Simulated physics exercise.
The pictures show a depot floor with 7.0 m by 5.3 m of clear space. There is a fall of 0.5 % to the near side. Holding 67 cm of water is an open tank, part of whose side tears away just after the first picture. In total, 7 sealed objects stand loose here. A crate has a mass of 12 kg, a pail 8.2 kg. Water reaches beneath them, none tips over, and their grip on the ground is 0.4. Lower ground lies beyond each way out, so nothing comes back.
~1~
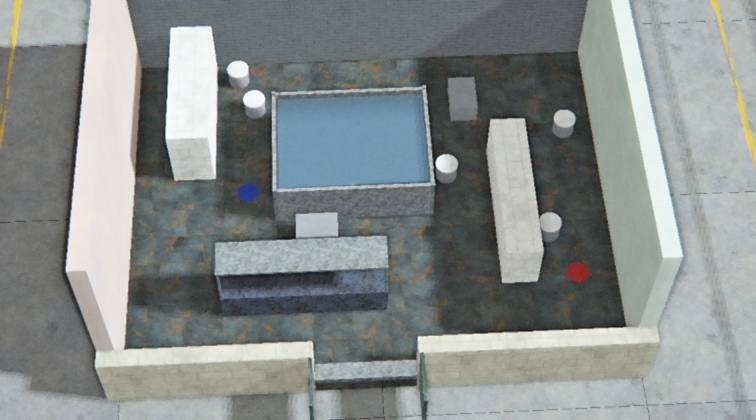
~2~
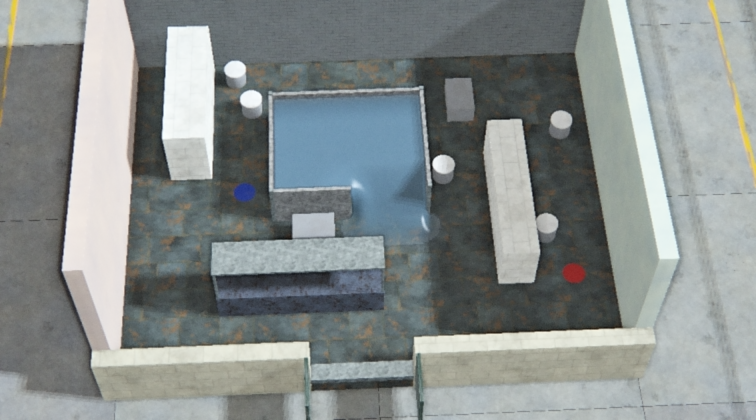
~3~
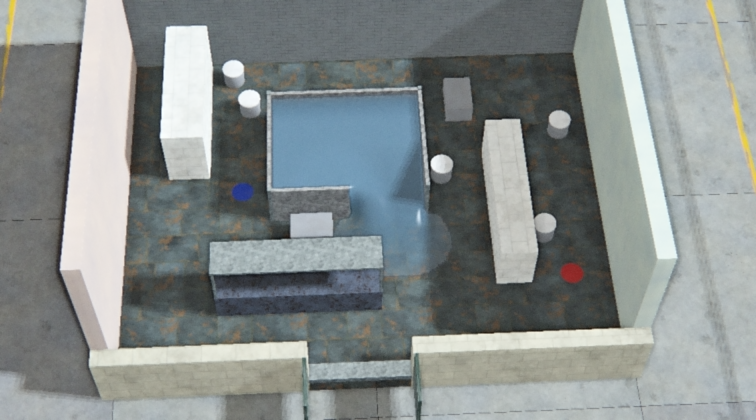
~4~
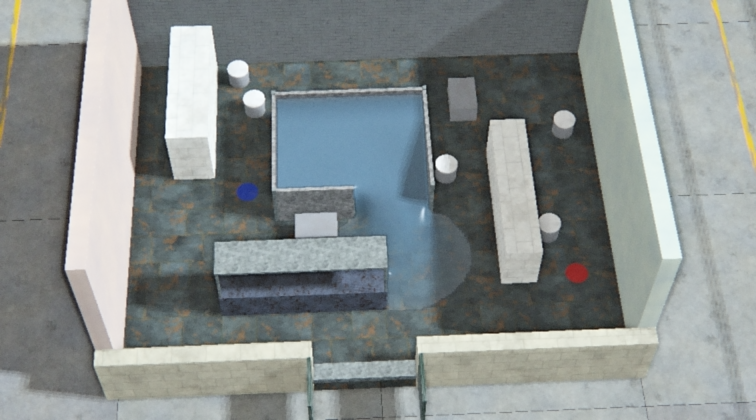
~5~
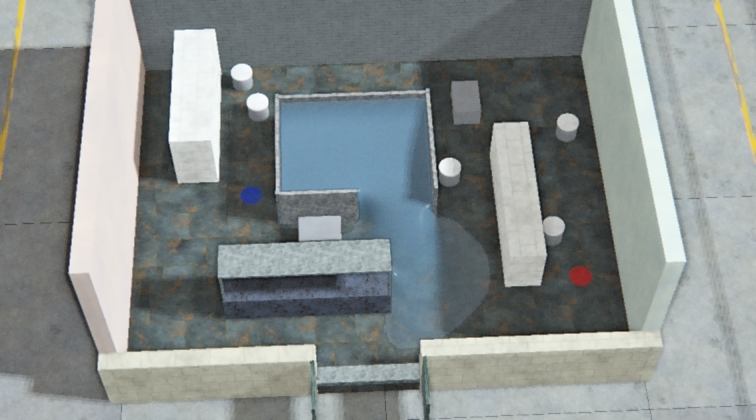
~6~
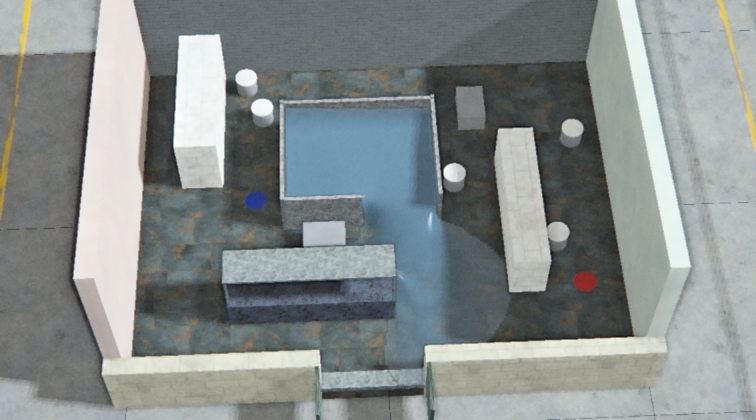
The clip opens on a walled depot floor with a full open tank, pale blocks, small white pails, and blue and red patches. Part of the tank's near side tears away, and water pours through the gap, spreading in a widening sheet past the dark counter toward the near wall, while the objects around it stay put.
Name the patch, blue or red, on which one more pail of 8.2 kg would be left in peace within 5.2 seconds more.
The spot to choose is blue.
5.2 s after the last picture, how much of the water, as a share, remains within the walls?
Close to 86 in a hundred parts remain.
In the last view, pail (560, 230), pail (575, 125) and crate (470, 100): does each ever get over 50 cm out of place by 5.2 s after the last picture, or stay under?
Beyond the mark, beyond the mark, within the mark.
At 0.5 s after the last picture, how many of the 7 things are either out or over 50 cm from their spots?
My count gives 0.
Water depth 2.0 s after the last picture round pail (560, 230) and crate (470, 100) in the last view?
Around 0 cm and 0 cm.
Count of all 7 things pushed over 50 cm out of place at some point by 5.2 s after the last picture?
The total is 2.
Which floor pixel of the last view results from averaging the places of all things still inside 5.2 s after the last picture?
Mean floor pixel: About (409, 135).
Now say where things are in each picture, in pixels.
In the first frame, a crate at (317, 225), on the bottom; a pail at (238, 69) rests on the ground; the blue patch at (248, 192); the red patch at (578, 272); water covers 3.7 m2; 0 of 7 have shifted.
In the second frame, a crate at (313, 225) rests on the ground; a pail at (235, 69) rests on the ground; the blue patch at (245, 192); the red patch at (574, 273); water covers 4.4 m2; 0 of 7 have shifted.
In the third frame, a crate at (312, 225) rests on the ground; a pail at (233, 69), on the bottom; the blue patch at (243, 192); the red patch at (572, 273); 5.3 m2 under water; 0 of 7 have shifted.
In the fourth frame, a crate at (316, 225) rests on the ground; a pail at (238, 69), on the bottom; the blue patch at (248, 192); the red patch at (577, 273); water covers 6.2 m2; 0 of 7 have shifted.
In the fifth frame, a crate at (320, 228), on the bottom; a pail at (241, 72) rests on the ground; the blue patch at (251, 195); the red patch at (581, 276); 7.0 m2 under water; 0 of 7 have shifted.
In the sixth frame, a crate at (324, 233), on the bottom; a pail at (246, 77) rests on the ground; the blue patch at (256, 201); the red patch at (585, 282); 8.0 m2 under water; 0 of 7 have shifted.
Then, 0.5 s after the last picture on blue it would be 0 cm off in 0 cm of water; on red it would be 0 cm off in 0 cm of water.
Then, 2.0 s after the last picture on blue it would be 0 cm off in 1 cm of water; on red it would be 9 cm off in 8 cm of water.
Then, 3.4 s after the last picture on blue it would be 0 cm off in 1 cm of water; on red it would be 106 cm off in 11 cm of water.
Then, 5.2 s after the last picture on blue it would be 0 cm off in 2 cm of water; on red it would be 259 cm off in 7 cm of water.
